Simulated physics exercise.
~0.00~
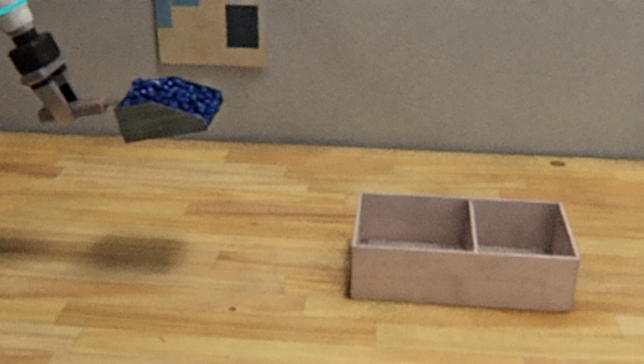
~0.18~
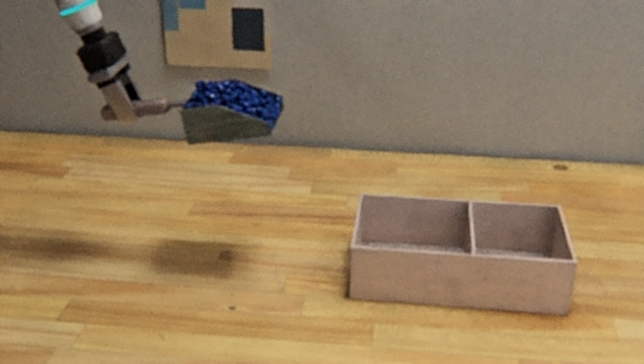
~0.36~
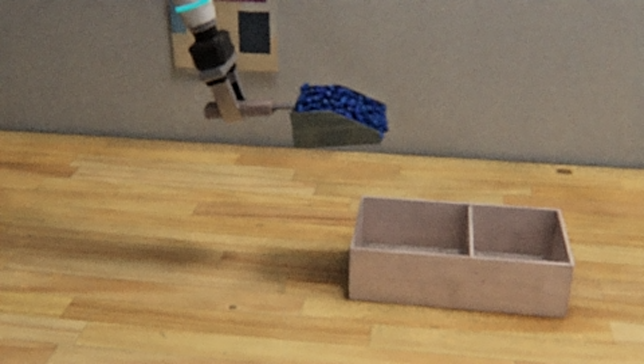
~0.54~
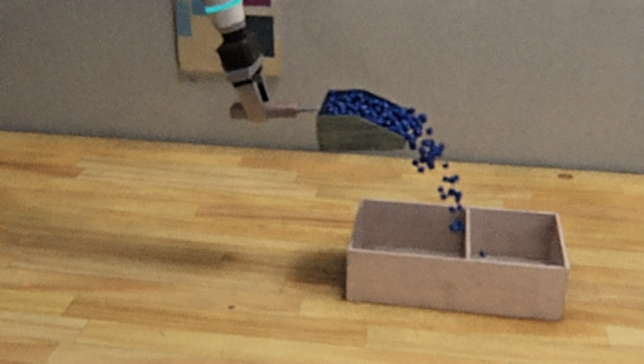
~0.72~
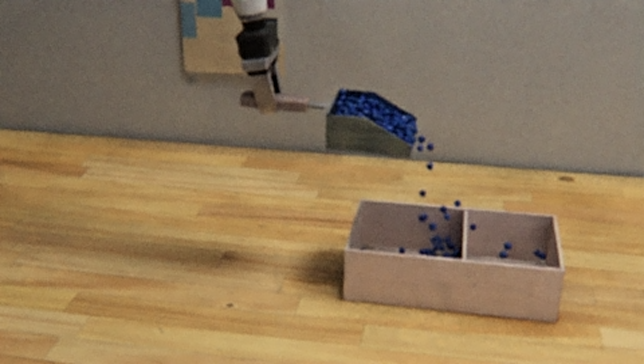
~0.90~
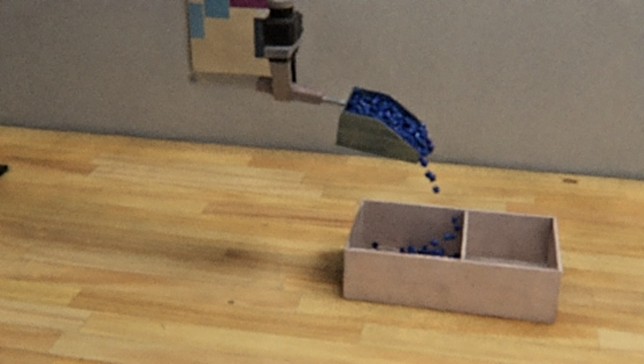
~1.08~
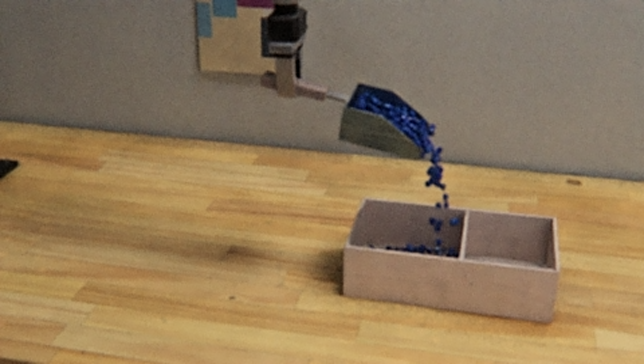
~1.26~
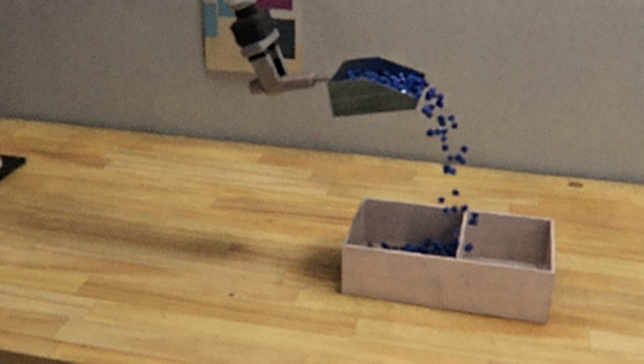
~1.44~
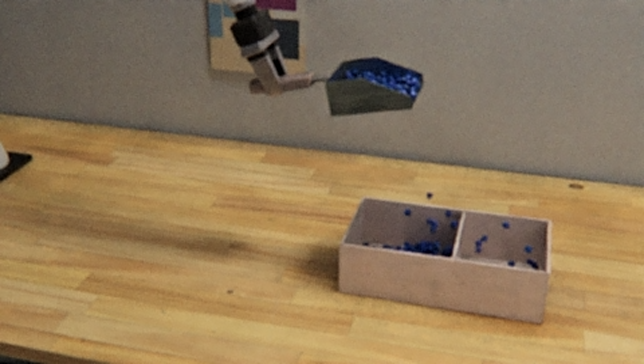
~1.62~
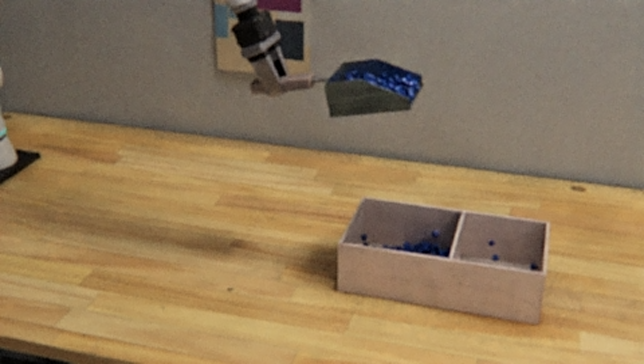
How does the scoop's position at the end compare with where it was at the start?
At the start the scoop is on the left side, above the bare table and well short of the box. By the end it is held much further right, above the left part of the box.
